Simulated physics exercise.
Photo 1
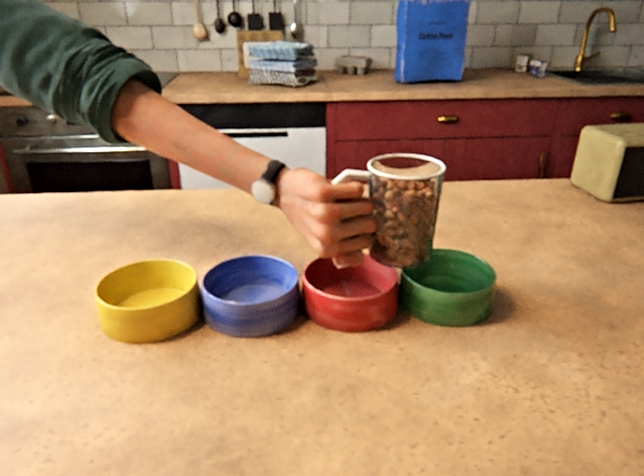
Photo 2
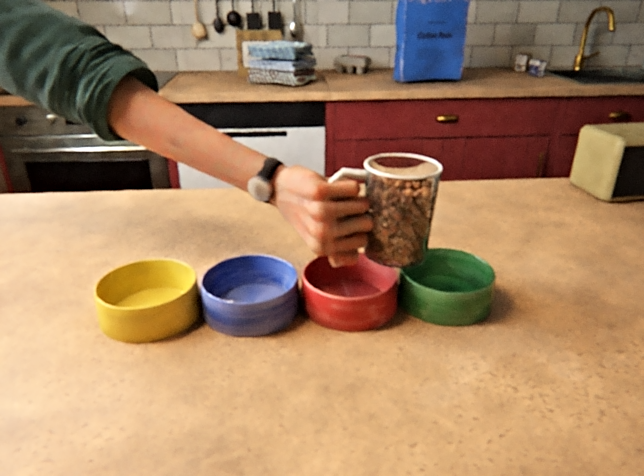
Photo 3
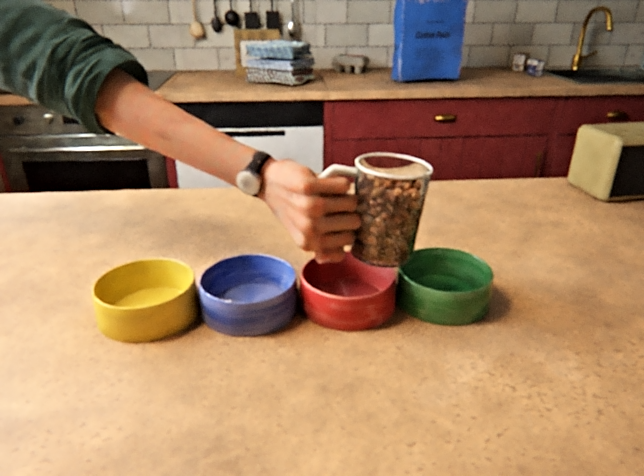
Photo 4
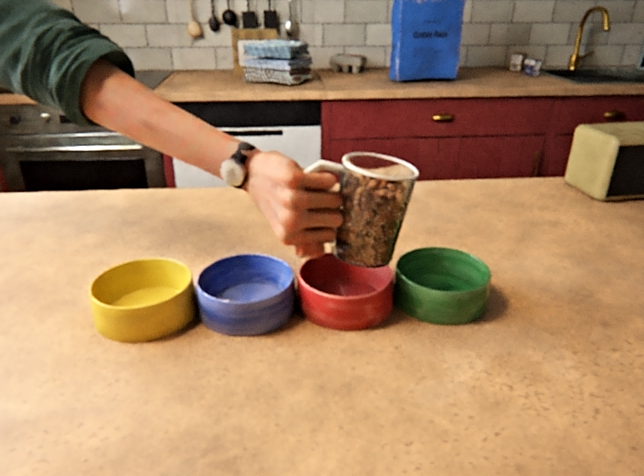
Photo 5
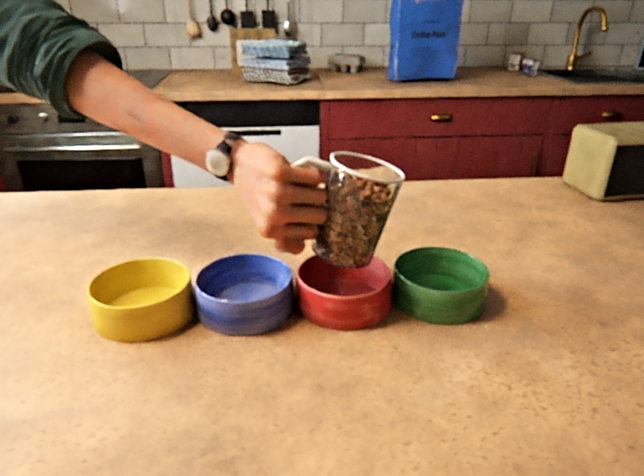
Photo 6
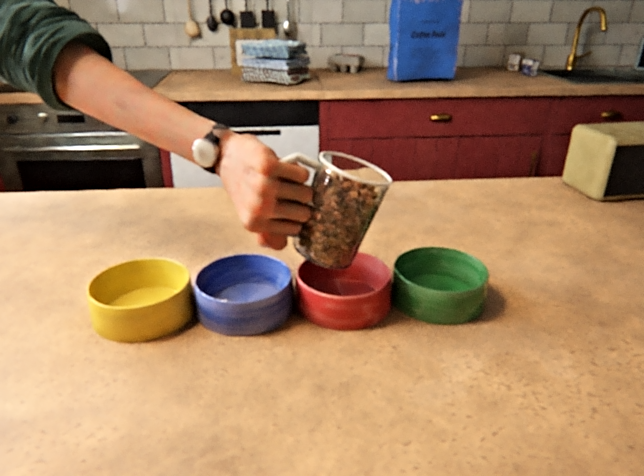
A hand in a green sleeve, with a wristwatch, holds a clear cup of brown cereal pieces by its handle, moving it left from near the green bowl to above the red one while gradually tilting it rightward. Yellow, blue, red and green bowls line the tan counter from left to right. The kitchen is seen from across the counter, with red cabinets behind, as the view shifts very slightly.
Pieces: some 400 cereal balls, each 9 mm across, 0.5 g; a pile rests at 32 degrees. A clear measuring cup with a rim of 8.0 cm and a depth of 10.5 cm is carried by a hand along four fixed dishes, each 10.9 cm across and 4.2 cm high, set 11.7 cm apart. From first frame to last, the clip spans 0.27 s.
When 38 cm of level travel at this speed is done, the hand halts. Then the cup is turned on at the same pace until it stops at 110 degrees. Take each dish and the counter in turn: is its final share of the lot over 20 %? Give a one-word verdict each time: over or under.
Verdicts: Red under, blue under, green under, yellow over, counter under.
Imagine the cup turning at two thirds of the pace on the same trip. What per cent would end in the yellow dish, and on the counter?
Yellow 100, counter 0.
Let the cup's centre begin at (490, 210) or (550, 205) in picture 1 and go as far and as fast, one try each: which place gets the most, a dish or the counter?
Most lands at blue the first time and at blue the second time.
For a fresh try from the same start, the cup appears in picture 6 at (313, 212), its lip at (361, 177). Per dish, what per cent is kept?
The red dish keeps 0, the blue dish 0, the green dish 0 and the yellow dish 100.
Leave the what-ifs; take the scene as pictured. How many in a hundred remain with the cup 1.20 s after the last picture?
It comes out close to 65 per cent.
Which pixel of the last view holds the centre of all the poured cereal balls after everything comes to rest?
Once everything settles, the centre is around (133, 295).
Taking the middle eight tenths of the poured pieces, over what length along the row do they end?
Roughly 7 centimetres.
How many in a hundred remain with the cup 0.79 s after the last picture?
Load share: Near 95 percent.
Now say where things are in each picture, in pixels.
The first picture shows cup at (403, 211), tilt 0 degrees, lip at (443, 165), moved 0.0 cm; middle of the pieces at (404, 214); green dish at (448, 270); red dish at (351, 274); blue dish at (250, 278); yellow dish at (147, 283).
The second picture shows cup at (399, 211), tilt 1 degrees, lip at (439, 165), moved 0.4 cm; middle of the pieces at (400, 214).
The third picture shows cup at (387, 211), tilt 5 degrees, lip at (430, 167), moved 1.5 cm; middle of the pieces at (388, 214).
The fourth picture shows cup at (370, 211), tilt 9 degrees, lip at (416, 171), moved 3.1 cm; middle of the pieces at (371, 214).
The fifth picture shows cup at (354, 211), tilt 15 degrees, lip at (402, 175), moved 4.8 cm; middle of the pieces at (354, 214).
The sixth picture shows cup at (339, 212), tilt 20 degrees, lip at (390, 179), moved 6.5 cm; middle of the pieces at (338, 215); green dish at (441, 268); red dish at (344, 272); blue dish at (244, 277); yellow dish at (140, 281).
Then, 0.47 s after the last picture, tilt 64 degrees; cup holds 100 %.
Then, 0.79 s after the last picture, tilt 95 degrees; cup holds 95 %.
Then, 1.20 s after the last picture, tilt 110 degrees; cup holds 65 %, yellow 30 %.
In the end, red 0 %, blue 0 %, green 0 %, yellow 95 %, counter 0 %.
